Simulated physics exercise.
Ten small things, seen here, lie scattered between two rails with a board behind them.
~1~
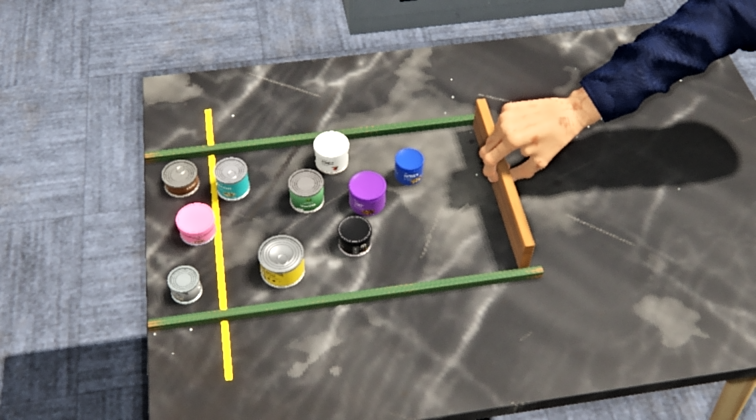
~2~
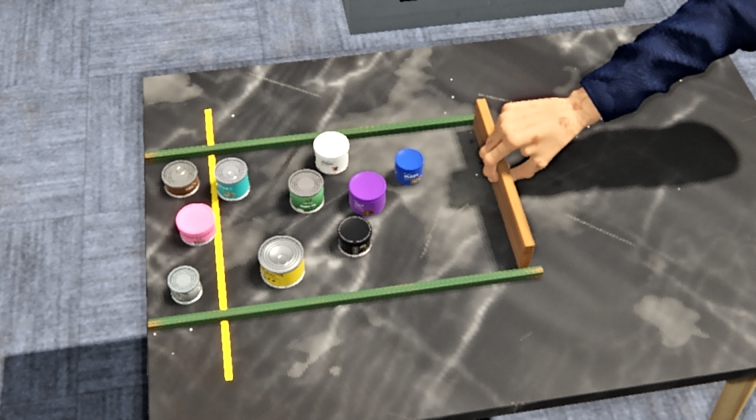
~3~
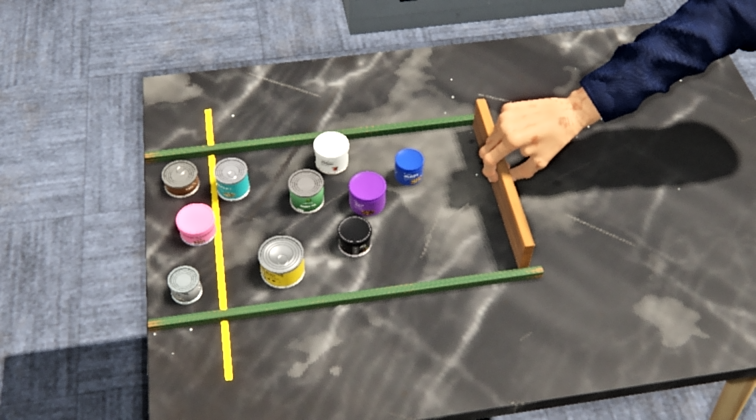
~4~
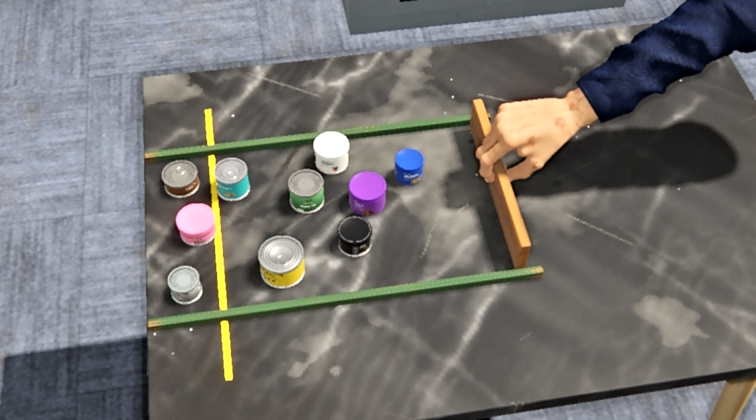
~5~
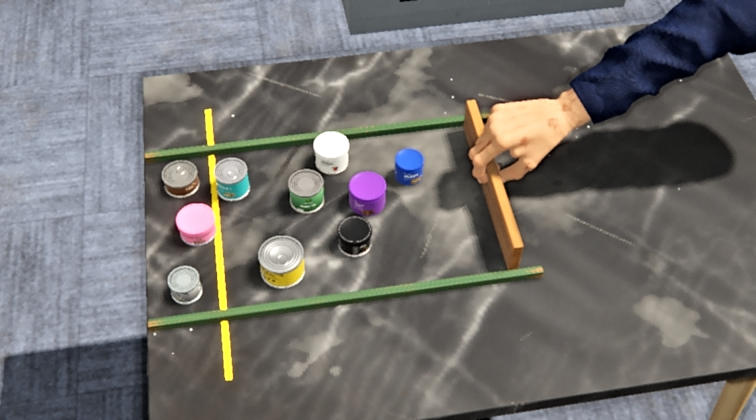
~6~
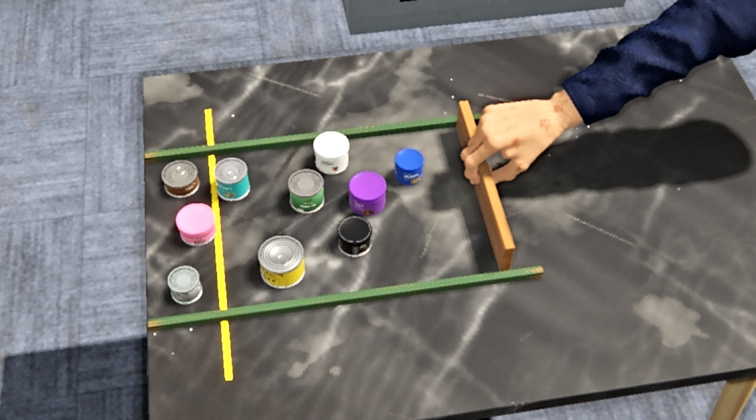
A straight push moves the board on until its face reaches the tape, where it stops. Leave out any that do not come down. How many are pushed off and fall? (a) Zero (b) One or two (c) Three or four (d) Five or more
Option b: One or two.
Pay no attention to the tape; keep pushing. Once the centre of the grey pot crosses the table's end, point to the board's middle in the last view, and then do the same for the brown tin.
The grey pot gives roughly (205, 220), the brown tin roughly (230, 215).
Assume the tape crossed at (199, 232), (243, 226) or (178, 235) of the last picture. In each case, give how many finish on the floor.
It would be 2, 0 and 5.
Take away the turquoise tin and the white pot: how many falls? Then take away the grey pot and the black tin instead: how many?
The first try gives 0, the second gives 1.
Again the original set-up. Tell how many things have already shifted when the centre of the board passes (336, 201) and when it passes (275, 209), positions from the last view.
Tally at point one: 5; at point two: 7.
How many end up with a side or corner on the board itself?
In total, 5.
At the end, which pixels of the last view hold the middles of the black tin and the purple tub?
Close to (201, 254); the other close to (198, 224).
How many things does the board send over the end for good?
My count gives 1.
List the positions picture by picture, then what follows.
In the first frame, grey pot (185, 285); brown tin (181, 179); pink tin (197, 225); board (501, 181); tape (217, 230).
In the second frame, brown tin (181, 179); white pot (332, 153).
In the third frame, pink tin (197, 225); board (501, 181).
In the fourth frame, grey pot (185, 285); purple tub (367, 194).
In the fifth frame, brown tin (181, 179); green tin (307, 192).
In the sixth frame, grey pot (185, 285); brown tin (181, 179); pink tin (197, 225); board (483, 183); tape (217, 230).
Early on, none off yet; grey pot at rest near (185, 285); brown tin at rest near (181, 179); pink tin at rest near (197, 225).
Finally, the number that fall off is one or two; lost, brown tin.
